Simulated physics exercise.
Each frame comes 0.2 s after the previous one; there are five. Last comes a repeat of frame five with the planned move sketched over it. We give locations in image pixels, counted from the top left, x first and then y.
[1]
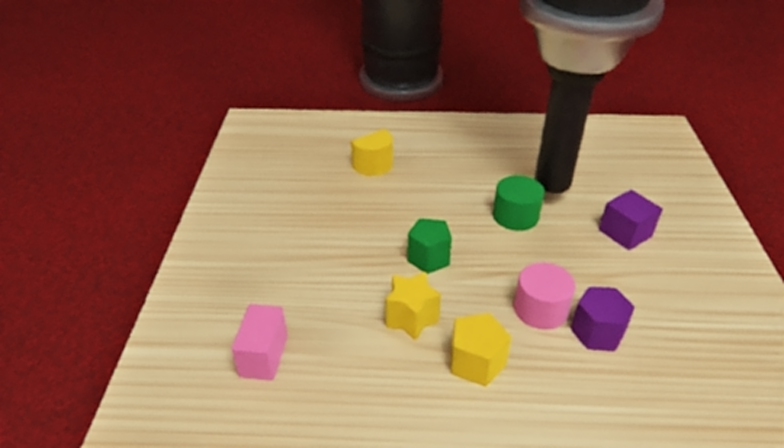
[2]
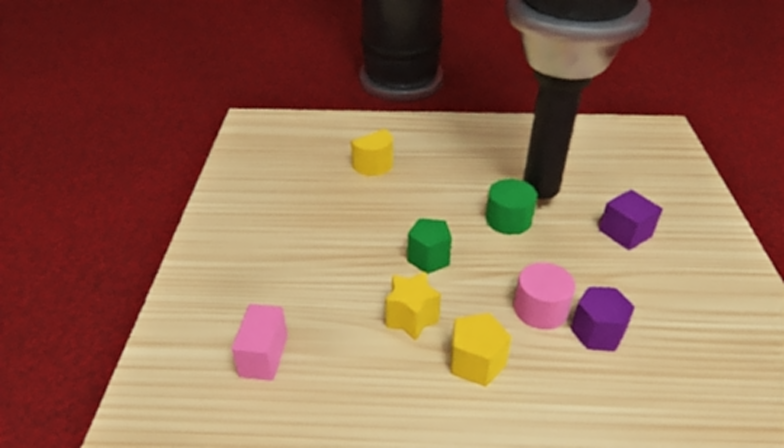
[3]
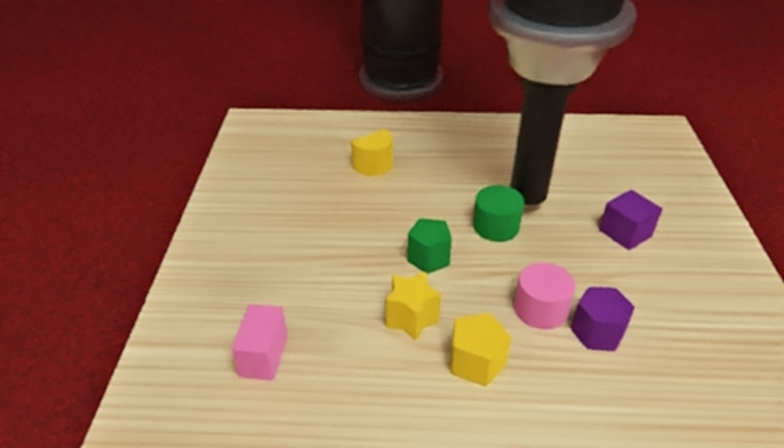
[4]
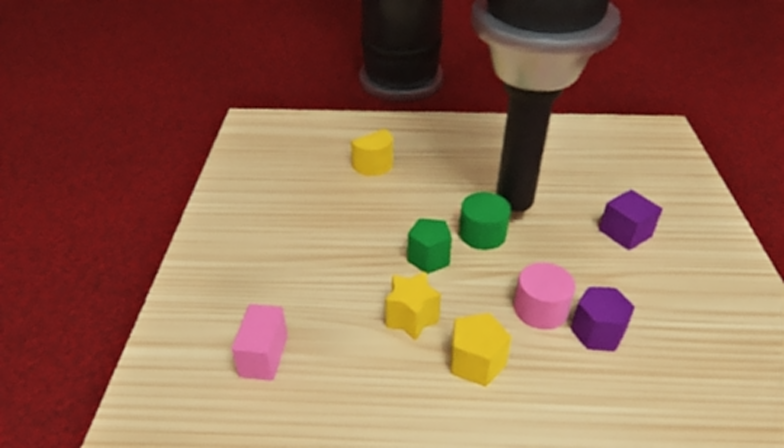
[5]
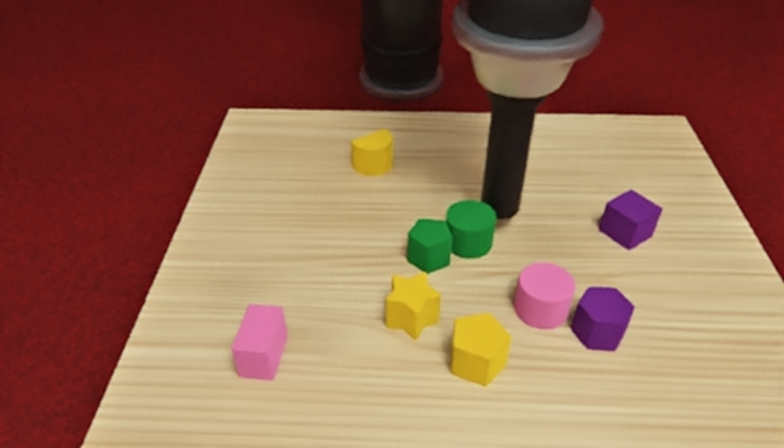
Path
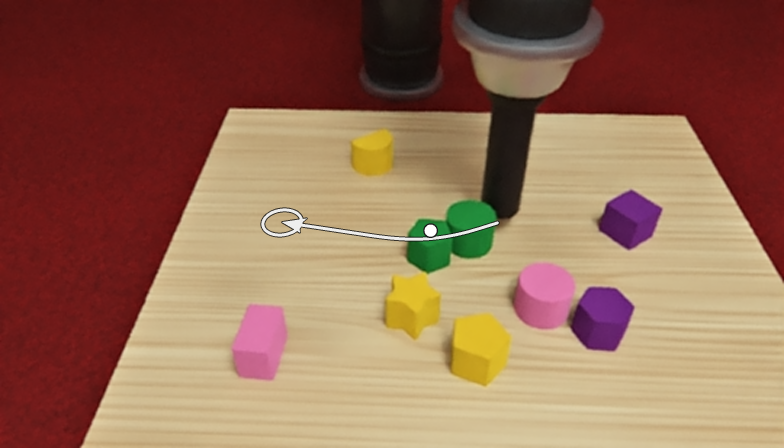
Black bar pushing a green circle left and slightly toward the viewer, up beside a green pentagonal block on a wooden board.
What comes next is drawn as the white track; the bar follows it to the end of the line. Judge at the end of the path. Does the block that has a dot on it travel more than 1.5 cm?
I expect so.
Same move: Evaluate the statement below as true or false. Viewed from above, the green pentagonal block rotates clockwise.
The statement is false.
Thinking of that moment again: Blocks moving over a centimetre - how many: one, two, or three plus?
I'd say two blocks get shifted by more than about 1 cm.
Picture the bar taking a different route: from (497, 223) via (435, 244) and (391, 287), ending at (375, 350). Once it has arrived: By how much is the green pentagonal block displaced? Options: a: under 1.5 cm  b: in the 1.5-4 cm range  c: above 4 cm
(c)
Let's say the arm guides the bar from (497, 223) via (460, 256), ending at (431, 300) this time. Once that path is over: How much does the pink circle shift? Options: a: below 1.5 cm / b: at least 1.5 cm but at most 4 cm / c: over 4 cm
a - below 1.5 cm.
The drawn path runs from (497, 223) via (429, 239) and (354, 233), ending at (282, 222); the dot is on the green pentagonal block.
On the path given first. One third of the way, bar (427, 223); green pentagonal block (377, 264), turned 40° anticlockwise; green circle (403, 237).
Two thirds of the way, bar (351, 217); yellow star (411, 294), turned 20° anticlockwise; green pentagonal block (366, 273), turned 65° anticlockwise; green circle (366, 239).
At the end, bar (280, 207); yellow star (411, 294), turned 20° anticlockwise; green pentagonal block (366, 273), turned 65° anticlockwise; green circle (366, 239).
